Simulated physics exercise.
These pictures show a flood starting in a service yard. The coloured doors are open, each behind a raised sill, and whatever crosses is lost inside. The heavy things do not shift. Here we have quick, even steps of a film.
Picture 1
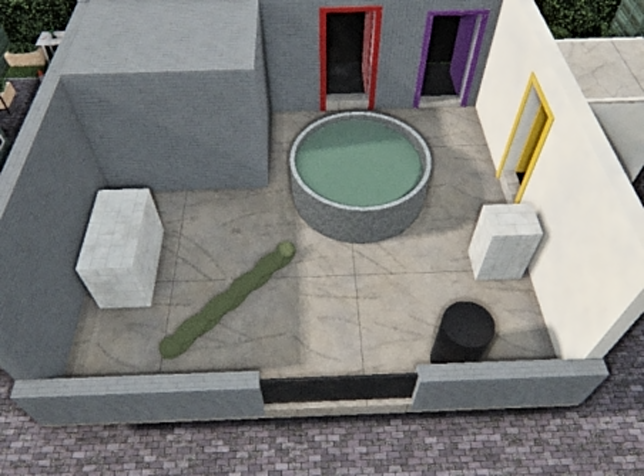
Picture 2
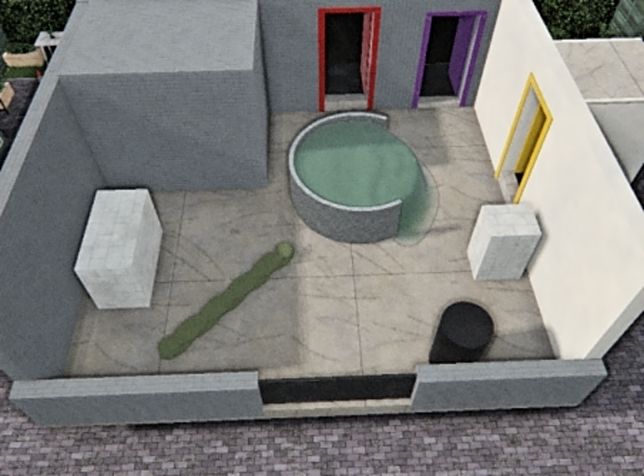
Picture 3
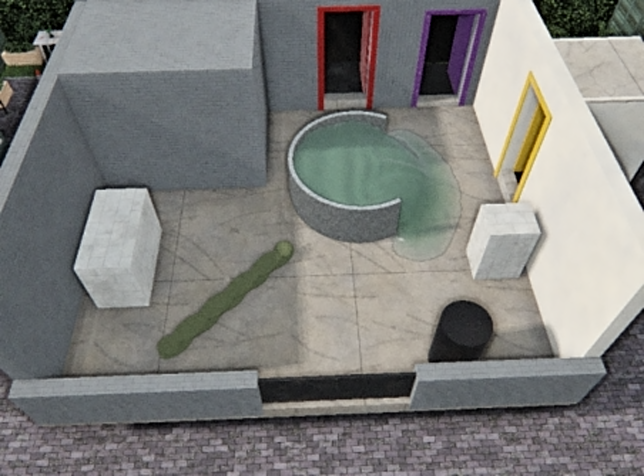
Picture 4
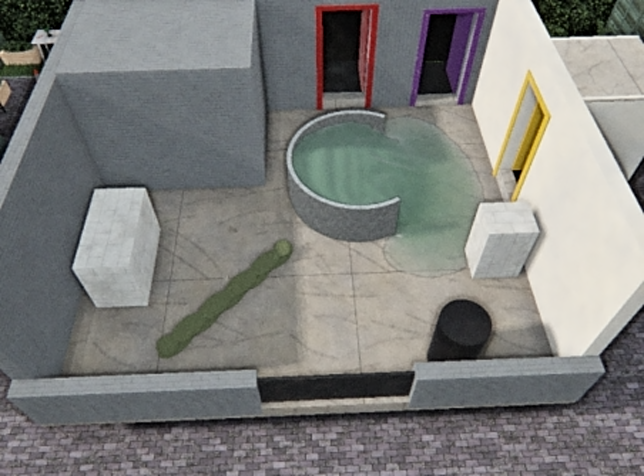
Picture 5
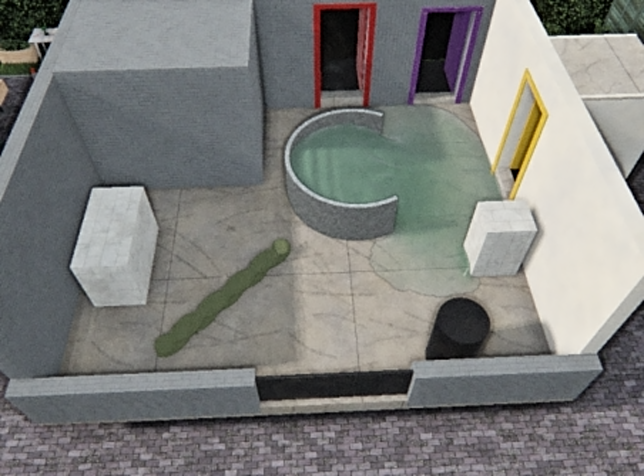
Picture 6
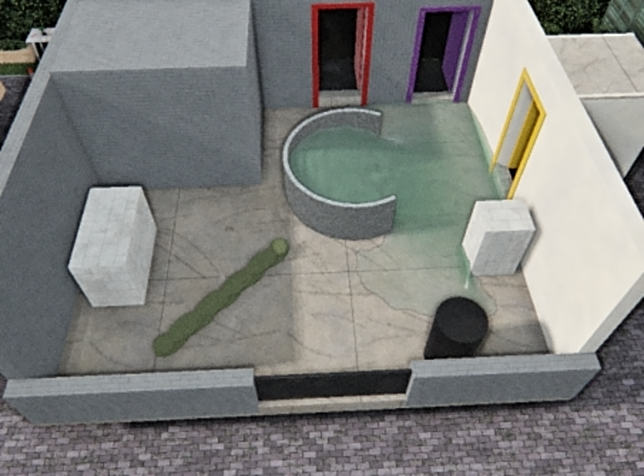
We see a walled yard with a round pool and open red, purple and yellow doors; the pool's right side opens, and green water pours out, spreading across the paving toward the right wall and around a pale block.
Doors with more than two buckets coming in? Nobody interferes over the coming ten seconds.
Yellow door: Over two; red door: Two or fewer; purple door: Over two.
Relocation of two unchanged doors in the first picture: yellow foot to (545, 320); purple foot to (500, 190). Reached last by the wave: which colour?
It's the red door.
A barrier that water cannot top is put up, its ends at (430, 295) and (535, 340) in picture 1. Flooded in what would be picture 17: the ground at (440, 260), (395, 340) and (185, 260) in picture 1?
Listed order: Swamped, spared, spared.
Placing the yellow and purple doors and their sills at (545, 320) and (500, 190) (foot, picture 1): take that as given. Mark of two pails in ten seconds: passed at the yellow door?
Note - yellow one: Short of the mark.
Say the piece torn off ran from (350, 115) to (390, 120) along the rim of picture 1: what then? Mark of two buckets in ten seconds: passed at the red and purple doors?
One by one: Red ends up above; purple ends up above.
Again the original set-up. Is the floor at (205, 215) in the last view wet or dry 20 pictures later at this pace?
That spot will be spared.
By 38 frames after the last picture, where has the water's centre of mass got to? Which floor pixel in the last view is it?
Around pixel (363, 217) of the last picture.
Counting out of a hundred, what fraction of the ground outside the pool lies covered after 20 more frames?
Around 55 percent.
A moment on, water covers 30 % of the floor; the yellow door over two buckets in, the red door wet at the sill, nothing in, the purple door under two buckets in.
Next, water covers 40 % of the floor; the yellow door far over two buckets in, the red door wet at the sill, nothing in, the purple door far over two buckets in.
Then, water covers 55 % of the floor; the yellow door far over two buckets in, the red door wet at the sill, nothing in, the purple door far over two buckets in.
Later, water covers 80 % of the floor; the yellow door far over two buckets in, the red door wet at the sill, nothing in, the purple door far over two buckets in.
In the end, water covers 95 % of the floor; the yellow door far over two buckets in, the red door wet at the sill, nothing in, the purple door far over two buckets in.
